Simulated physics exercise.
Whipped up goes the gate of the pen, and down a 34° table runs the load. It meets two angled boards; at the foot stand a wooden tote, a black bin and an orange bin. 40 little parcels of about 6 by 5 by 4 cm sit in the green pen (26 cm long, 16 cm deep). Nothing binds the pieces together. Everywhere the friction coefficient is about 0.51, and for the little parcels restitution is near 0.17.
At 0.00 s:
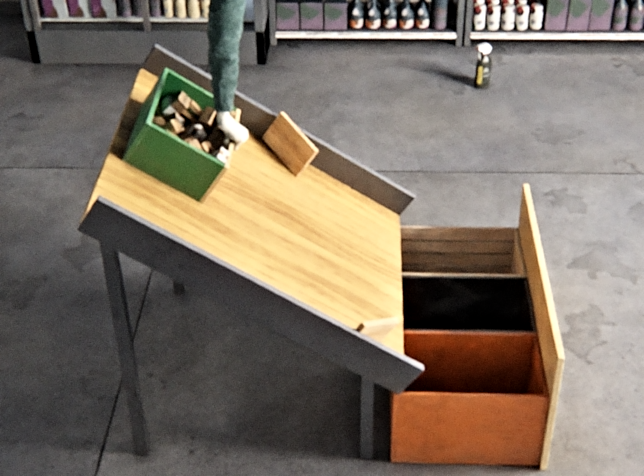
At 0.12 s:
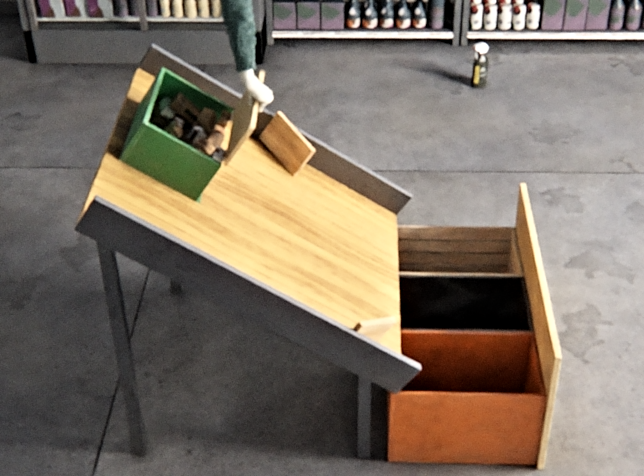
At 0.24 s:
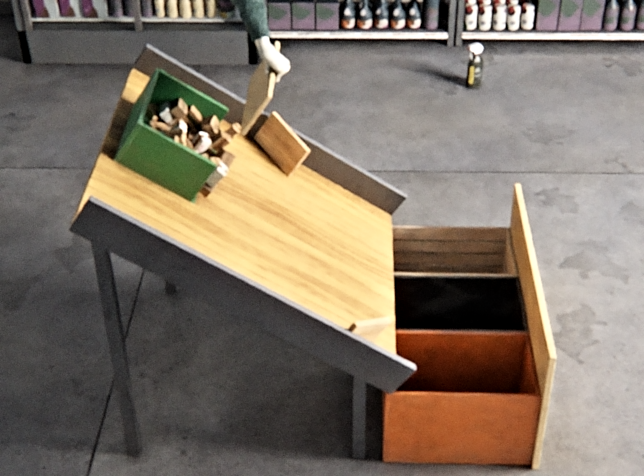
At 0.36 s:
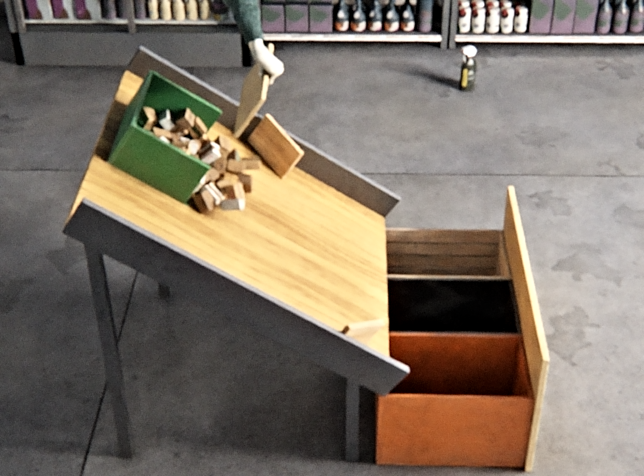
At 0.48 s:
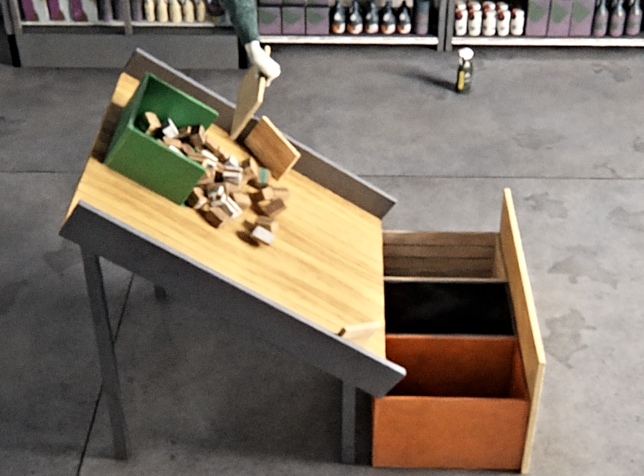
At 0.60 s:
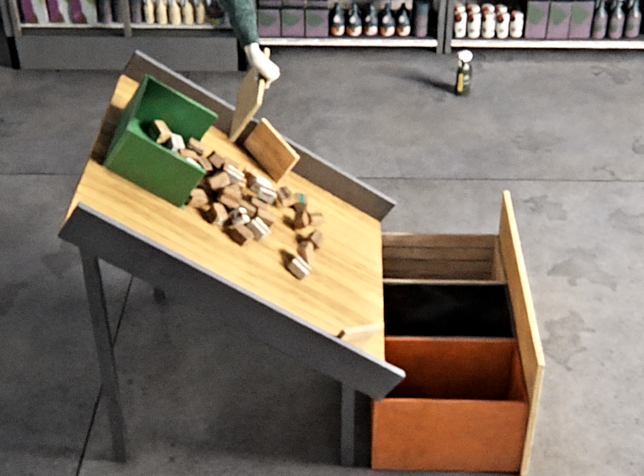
On a shop floor, a gloved hand lifted the gate of a green pen on a sloping wooden table, and small wooden blocks poured out and slid down to the right.
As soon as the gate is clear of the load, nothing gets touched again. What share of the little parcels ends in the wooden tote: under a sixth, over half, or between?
I'd put one sixth up to half of the load in the wooden tote by the end.
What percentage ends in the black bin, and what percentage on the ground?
It works out to roughly 55 per cent and 0 per cent, in that order.
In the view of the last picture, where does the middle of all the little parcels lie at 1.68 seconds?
Centre: Approx. (461, 349).
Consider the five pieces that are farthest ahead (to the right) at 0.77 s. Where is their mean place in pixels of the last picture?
They're centred near (370, 263).
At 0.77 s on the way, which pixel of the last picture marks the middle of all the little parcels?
(274, 213).
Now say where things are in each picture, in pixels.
In the first picture (each is followed by its nearest rim corner in this view; the camera pans a little), green pen, (151, 124); wooden tote, (524, 276); none out.
Green pen, (148, 123), in the second picture.
Green pen, (142, 124); 7 out, in the third picture.
Green pen, (136, 126); 16 out, the lowest parcel at (245, 184), in the fourth picture.
Green pen, (132, 128); 25 out, the lowest parcel at (279, 193), in the fifth picture.
Green pen, (131, 130); wooden tote, (504, 282); 30 out, the lowest parcel at (314, 218), in the sixth picture.
After 0.77 s, 1 still in the green pen and 39 on the slope.
After 0.99 s, 4 in the wooden tote, 3 in the black bin, 29 on the slope and 4 in the air.
After 1.29 s, 10 in the wooden tote, 15 in the black bin, 1 in the orange bin, 10 on the slope and 4 in the air.
Final count (at 1.68 s), 16 in the wooden tote, 23 in the black bin and 1 in the orange bin. Asked share, 16 of 40, 40 per cent.
